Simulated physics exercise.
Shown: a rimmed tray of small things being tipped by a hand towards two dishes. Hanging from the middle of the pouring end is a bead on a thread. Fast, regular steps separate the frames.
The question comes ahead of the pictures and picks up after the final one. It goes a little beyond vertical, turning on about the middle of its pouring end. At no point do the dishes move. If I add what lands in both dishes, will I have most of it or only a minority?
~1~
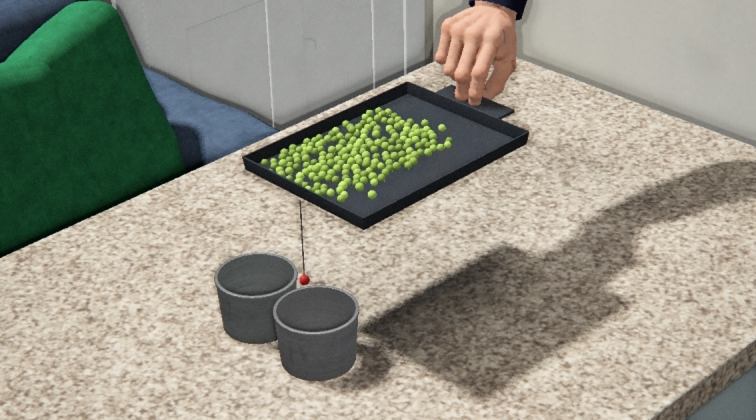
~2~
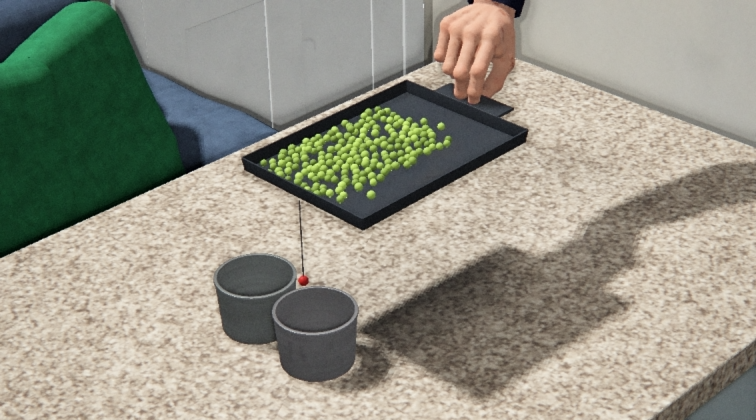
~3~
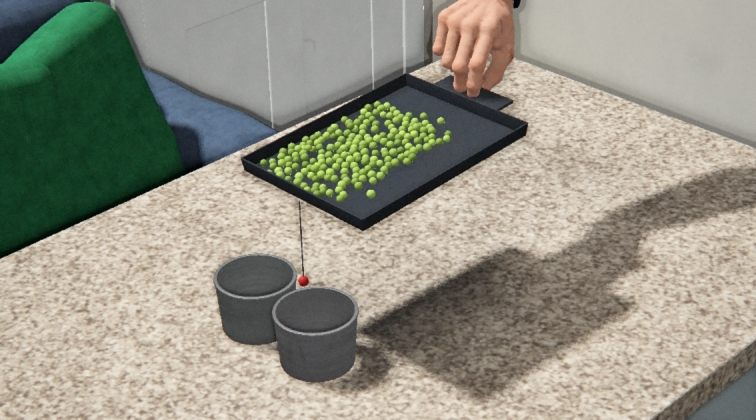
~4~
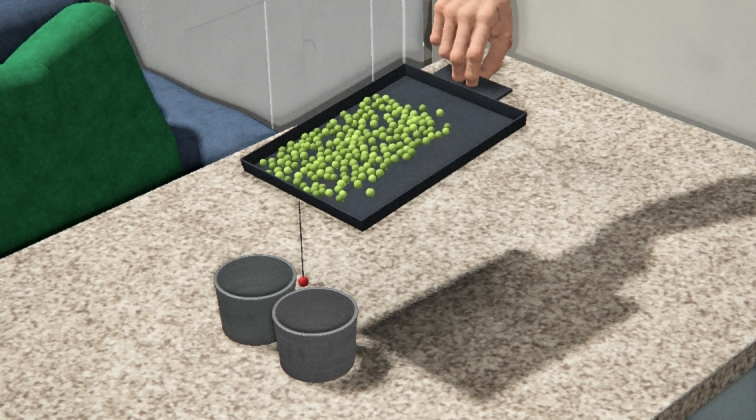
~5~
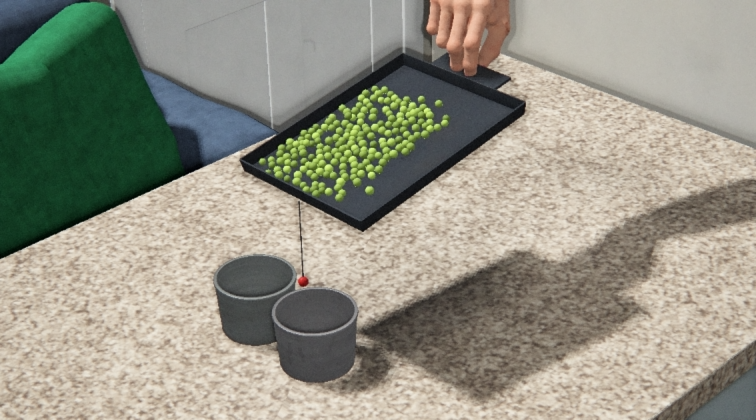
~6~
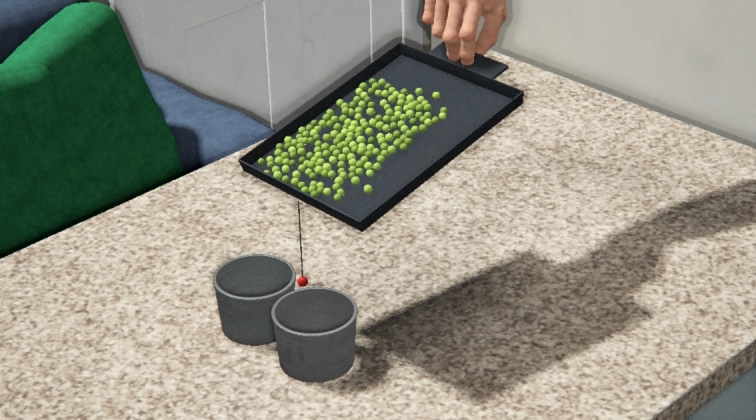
You will have only a minority.
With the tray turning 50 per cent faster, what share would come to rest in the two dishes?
Roughly 40 in a hundred.
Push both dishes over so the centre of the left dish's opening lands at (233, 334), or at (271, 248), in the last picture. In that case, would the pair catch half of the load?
Held in all, by try: A smaller portion, then a smaller portion.
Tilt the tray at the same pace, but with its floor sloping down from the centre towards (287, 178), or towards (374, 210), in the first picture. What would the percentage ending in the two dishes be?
About 80 % and about 30 %.
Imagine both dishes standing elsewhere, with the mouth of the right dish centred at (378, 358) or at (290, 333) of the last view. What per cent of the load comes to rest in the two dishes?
Trial 1 around 20 percent, trial 2 around 80 percent.
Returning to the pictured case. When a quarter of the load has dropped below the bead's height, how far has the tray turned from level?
105 degrees.
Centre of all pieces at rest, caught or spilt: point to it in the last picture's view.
Close to (244, 365) in the last picture.
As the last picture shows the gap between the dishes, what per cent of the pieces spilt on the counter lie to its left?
Share to the left: Near 80 per cent.
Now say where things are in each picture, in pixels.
Corners of the pouring end at (245, 157) and (364, 216), level; middle of the load at (354, 154), dried peas; left dish at (227, 310); right dish at (287, 347); bead on its thread at (304, 280), in the first picture.
Corners of the pouring end at (244, 157) and (363, 217), level; middle of the load at (353, 154), in the second picture.
Corners of the pouring end at (244, 158) and (362, 218), tipped barely, level across its low end; middle of the load at (353, 152), in the third picture.
Corners of the pouring end at (243, 159) and (362, 219), tipped a little, level across its low end; middle of the load at (352, 148), in the fourth picture.
Corners of the pouring end at (242, 159) and (361, 219), tipped a little, level across its low end; middle of the load at (351, 144), in the fifth picture.
Corners of the pouring end at (241, 159) and (360, 220), tipped a little, level across its low end; middle of the load at (349, 140); left dish at (226, 312); right dish at (285, 348), in the sixth picture.
Soon, tray tipped steeply; nearly all on the tray; a stray few outside both.
A while on, tray tipped right over; nearly all on the tray; a stray few outside both.
Towards the end, tray tipped past a quarter turn; about a quarter in the right dish; about a quarter in the left dish; about two thirds outside both.
Finally, tray tipped past a quarter turn; about a quarter in the right dish; about a quarter in the left dish; about two thirds outside both.
